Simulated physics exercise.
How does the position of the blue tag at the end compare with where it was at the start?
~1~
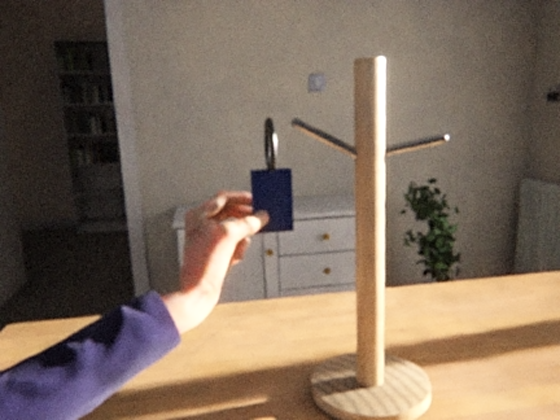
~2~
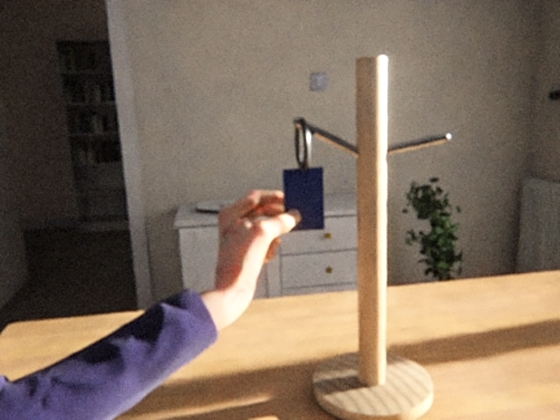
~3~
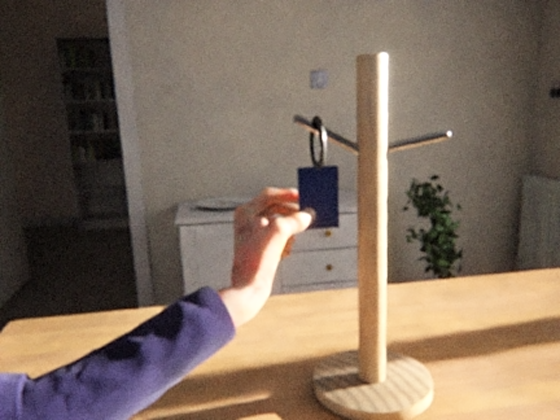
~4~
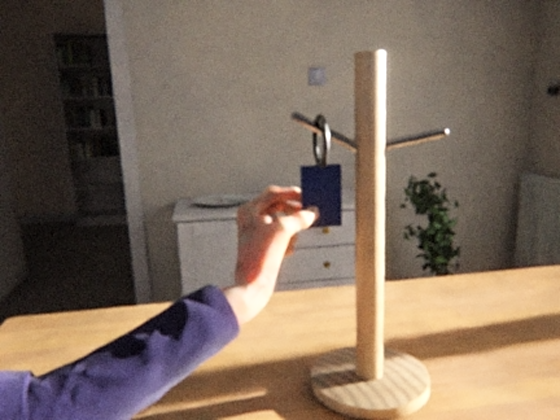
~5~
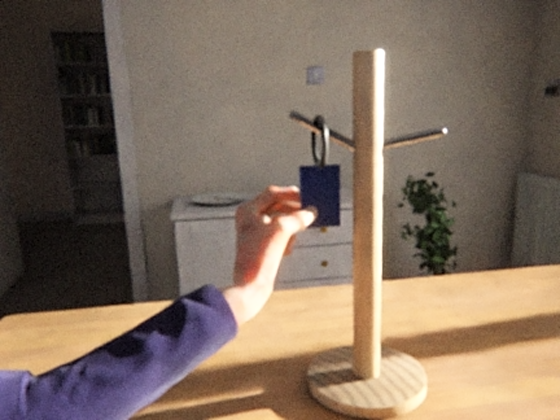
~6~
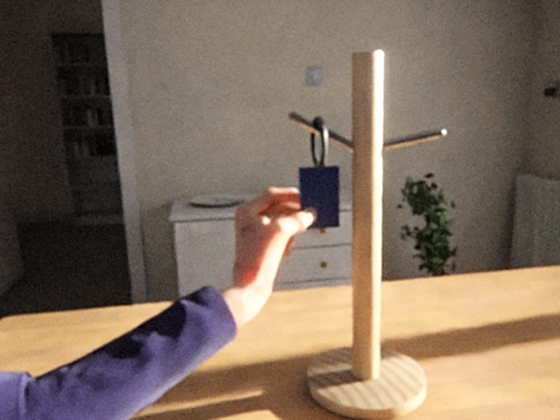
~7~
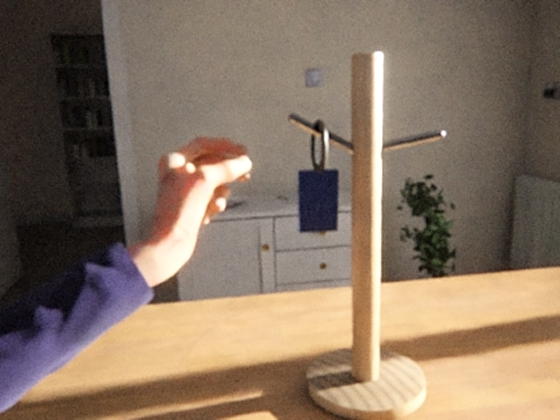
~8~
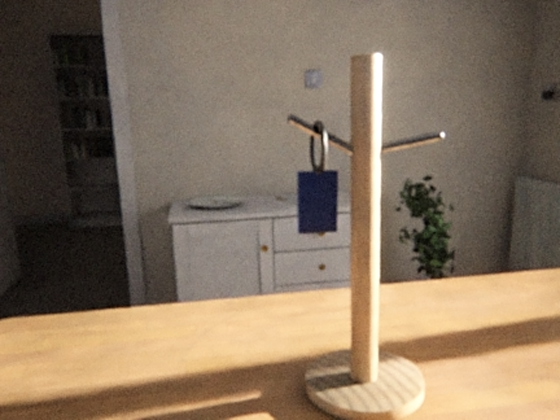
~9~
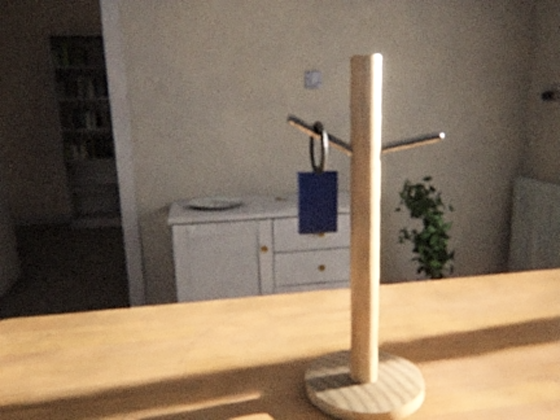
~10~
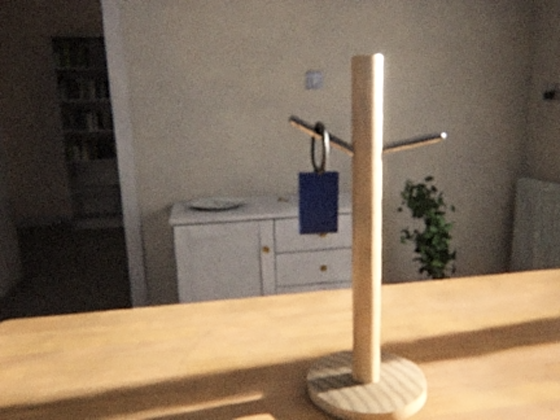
At the start the blue tag is held in the hand to the left of the stand, clear of the pegs. At the end it is farther to the right, hanging by its ring from the left peg.
